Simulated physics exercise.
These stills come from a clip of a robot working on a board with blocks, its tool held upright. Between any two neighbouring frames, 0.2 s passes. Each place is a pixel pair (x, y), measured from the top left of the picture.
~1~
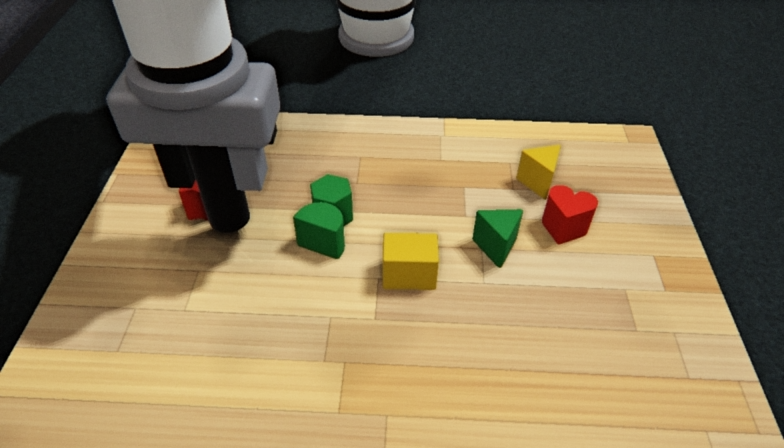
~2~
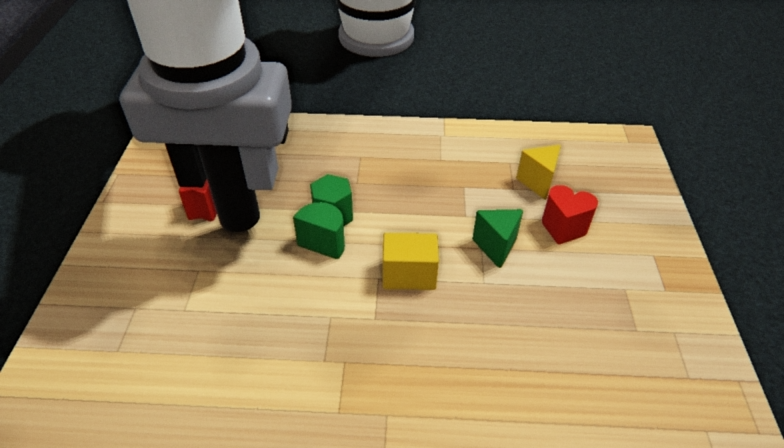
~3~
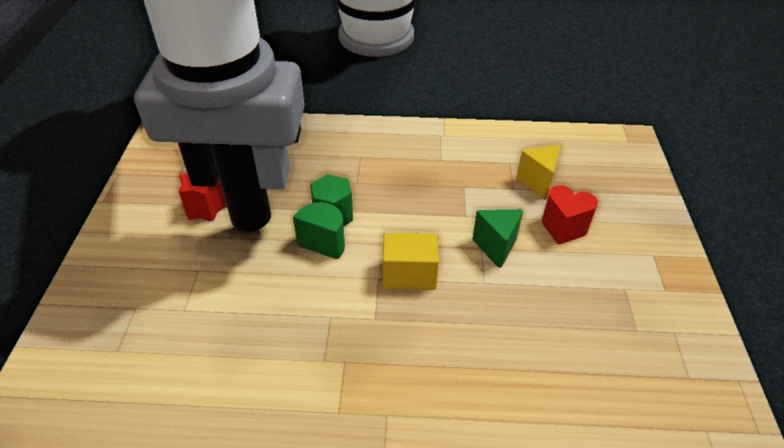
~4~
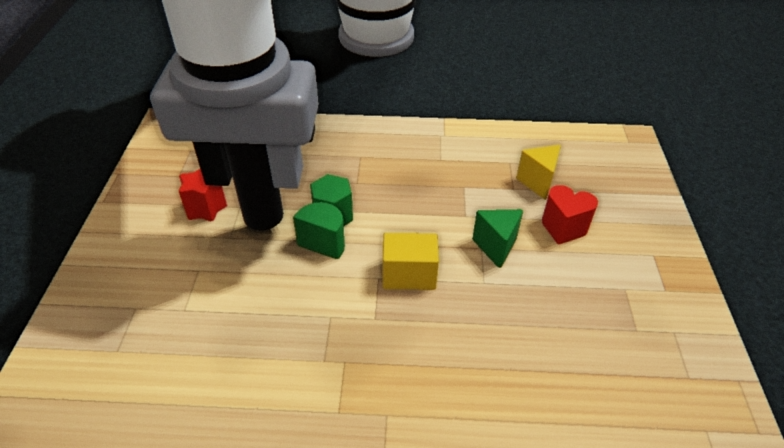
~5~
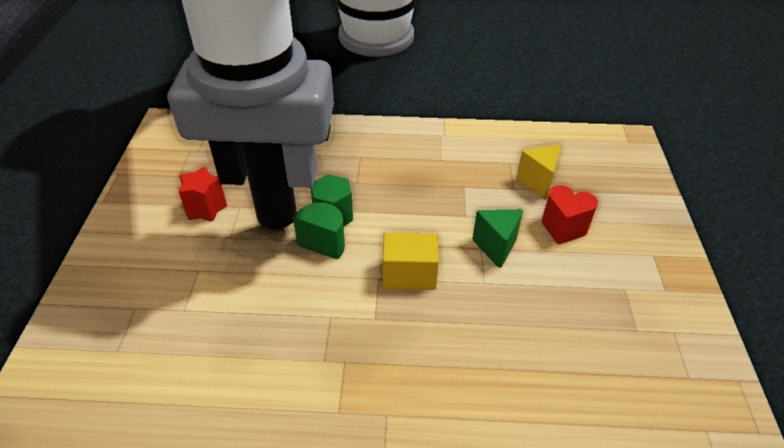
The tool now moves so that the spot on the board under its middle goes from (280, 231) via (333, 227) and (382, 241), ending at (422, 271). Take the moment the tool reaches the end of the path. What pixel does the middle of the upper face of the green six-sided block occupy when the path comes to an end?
Located at (370, 175).
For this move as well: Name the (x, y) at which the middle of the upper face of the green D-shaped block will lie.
Its top face will be centred at roughly (401, 267).
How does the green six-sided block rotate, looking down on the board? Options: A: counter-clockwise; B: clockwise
My answer is option A.
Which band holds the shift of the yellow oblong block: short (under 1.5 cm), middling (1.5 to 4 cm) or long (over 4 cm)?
It ends farther than 4 cm from its spot.
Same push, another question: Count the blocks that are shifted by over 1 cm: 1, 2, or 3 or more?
The push will move three blocks or more.
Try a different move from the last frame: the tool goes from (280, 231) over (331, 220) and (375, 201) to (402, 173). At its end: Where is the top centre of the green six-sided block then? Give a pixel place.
When the path ends, it will be at (437, 137).
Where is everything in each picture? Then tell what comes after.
In the first picture, tool's lower end at (230, 219); green D-shaped block at (321, 215); green six-sided block at (331, 187); yellow oblong block at (411, 246); green triangle at (502, 219).
In the second picture, tool at (240, 218); blocks still.
In the third picture, tool at (251, 217); blocks still.
In the fourth picture, tool at (264, 217); blocks still.
In the fifth picture, tool at (277, 216); green D-shaped block at (321, 215); green six-sided block at (331, 187); yellow oblong block at (411, 246); green triangle at (502, 219).
On the path given first. One third of the way, tool at (333, 212); green D-shaped block at (363, 223), turned 35° clockwise; green six-sided block at (358, 178), turned 45° anticlockwise.
Two thirds of the way, tool at (383, 227); green D-shaped block at (394, 248), turned 90° clockwise; green six-sided block at (370, 175), turned 70° anticlockwise; yellow oblong block at (434, 265), turned 40° anticlockwise.
At the end, tool at (423, 256); green D-shaped block at (401, 267), turned 175° clockwise; green six-sided block at (370, 175), turned 70° anticlockwise; yellow oblong block at (447, 283), turned 70° anticlockwise; green triangle still.
